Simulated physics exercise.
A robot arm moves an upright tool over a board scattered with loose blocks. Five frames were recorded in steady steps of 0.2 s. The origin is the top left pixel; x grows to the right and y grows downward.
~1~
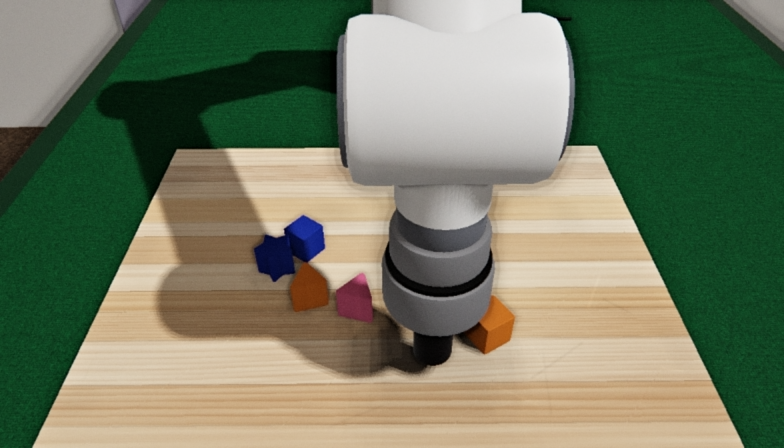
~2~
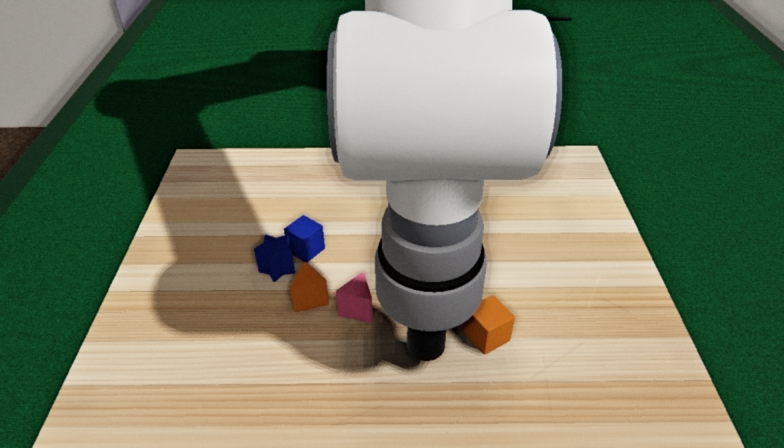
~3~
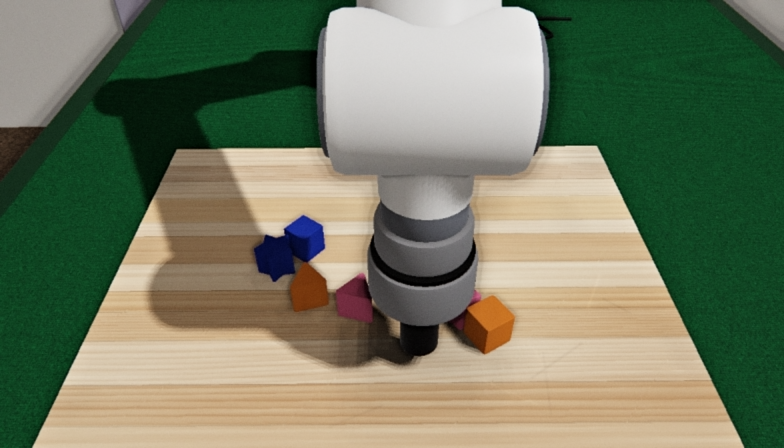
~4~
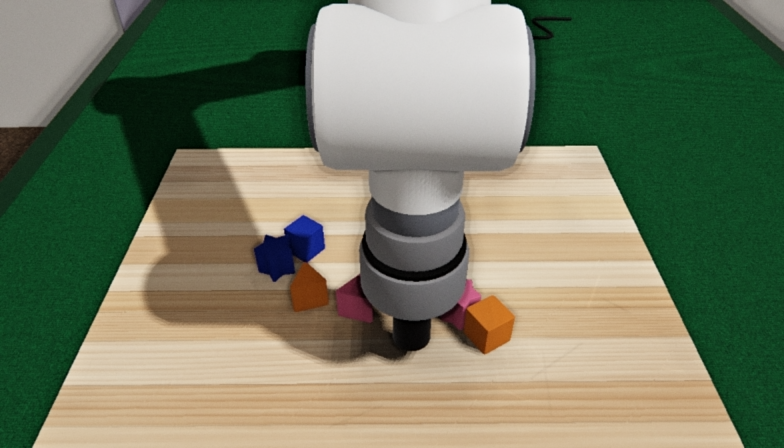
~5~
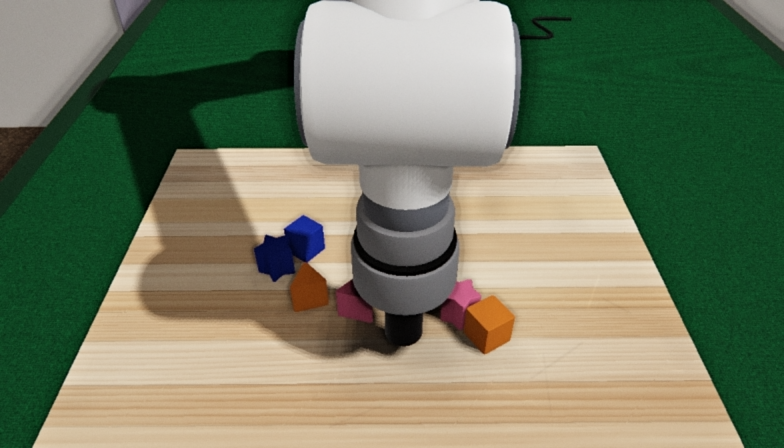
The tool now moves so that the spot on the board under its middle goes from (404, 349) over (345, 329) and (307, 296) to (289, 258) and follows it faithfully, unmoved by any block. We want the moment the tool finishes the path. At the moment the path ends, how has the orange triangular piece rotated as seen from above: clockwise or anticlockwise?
From overhead, the rotation is counterclockwise.
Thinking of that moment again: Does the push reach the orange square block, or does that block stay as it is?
The result: It stays put.
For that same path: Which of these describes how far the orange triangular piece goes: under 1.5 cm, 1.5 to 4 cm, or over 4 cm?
Its final spot will lie more than 4 cm from the current one.
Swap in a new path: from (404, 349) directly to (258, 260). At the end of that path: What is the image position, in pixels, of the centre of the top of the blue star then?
It should be at (237, 219) by then.
On the path given first. One third of the way, tool at (343, 312); pink triangular piece at (356, 284).
Two thirds of the way, tool at (304, 278); blue star at (269, 239); orange triangular piece at (287, 256), turned 25° anticlockwise; pink triangular piece at (353, 282), turned 25° clockwise.
At the end, tool at (286, 241); blue star at (244, 219), turned 60° anticlockwise; blue square block at (306, 214), turned 30° clockwise; orange triangular piece at (269, 222), turned 25° anticlockwise; pink triangular piece at (353, 282), turned 25° clockwise; orange square block unmoved.
